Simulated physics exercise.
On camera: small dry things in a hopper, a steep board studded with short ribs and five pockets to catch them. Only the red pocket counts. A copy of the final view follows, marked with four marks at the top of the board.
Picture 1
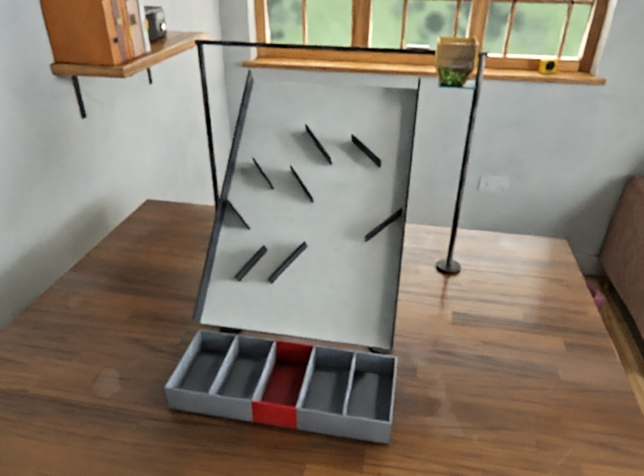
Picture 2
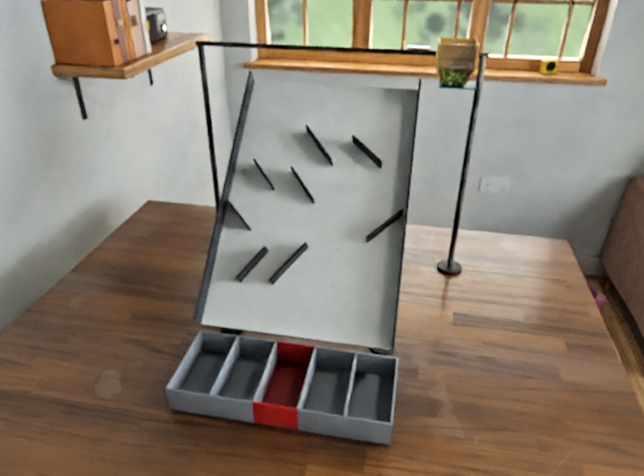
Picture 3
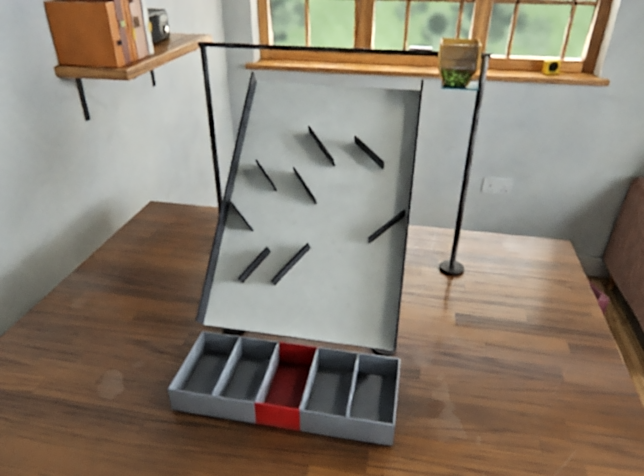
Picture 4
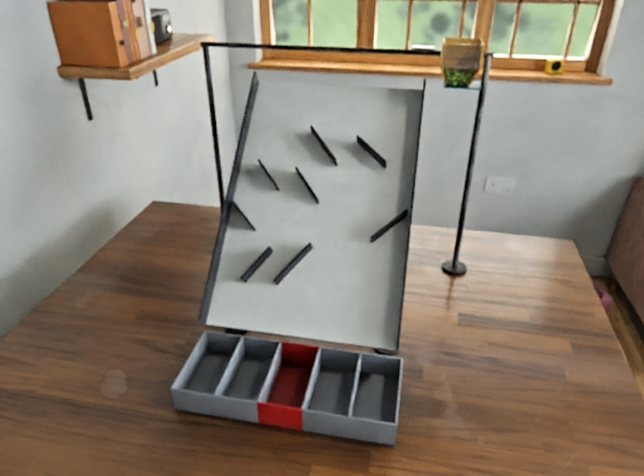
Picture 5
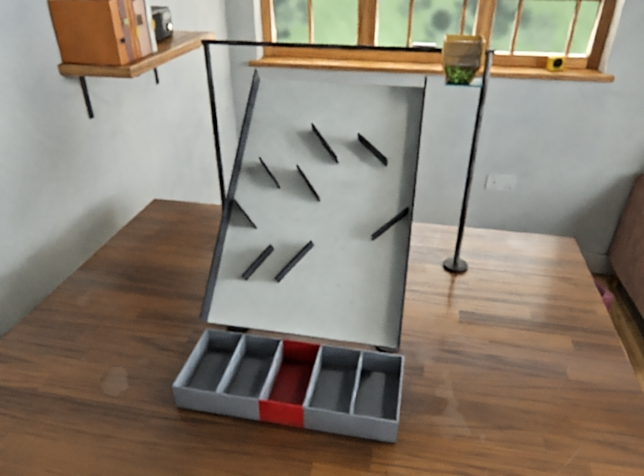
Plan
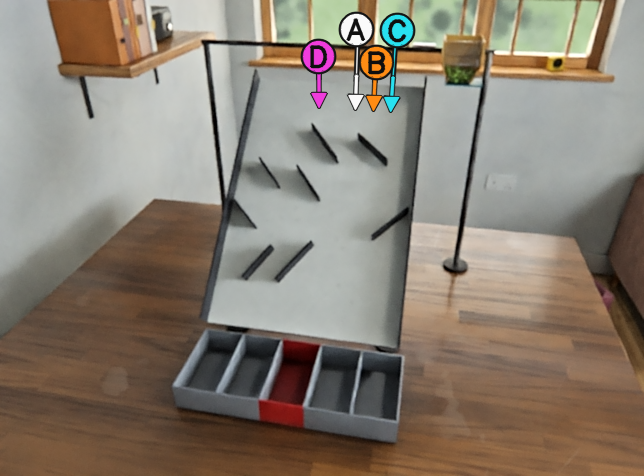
A steep pale board with short dark ribs standing above five pockets, the middle one red, with nothing visibly moving.
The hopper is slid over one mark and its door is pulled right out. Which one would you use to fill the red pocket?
Go for C.
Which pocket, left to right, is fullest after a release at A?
It is the fourth one.
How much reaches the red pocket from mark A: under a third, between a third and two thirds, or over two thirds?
It is under a third.
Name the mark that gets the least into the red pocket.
Here it is mark D.
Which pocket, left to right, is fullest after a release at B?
It is the third one.
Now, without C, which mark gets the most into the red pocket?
That would be B.
On the marked copy, mark A meets the board at (355, 104); mark B meets the board at (373, 105); mark C meets the board at (391, 106); mark D meets the board at (319, 102).
With A, roughly a quarter in the red pocket, the larger part in other pockets, just a few outside the box.
With B, roughly half in the red pocket, roughly a third in other pockets, just a few held on the board, about a tenth outside the box.
With C, the larger part in the red pocket, about a tenth in other pockets, just a few held on the board, just a few outside the box.
With D, just a few in the red pocket, almost all in other pockets.
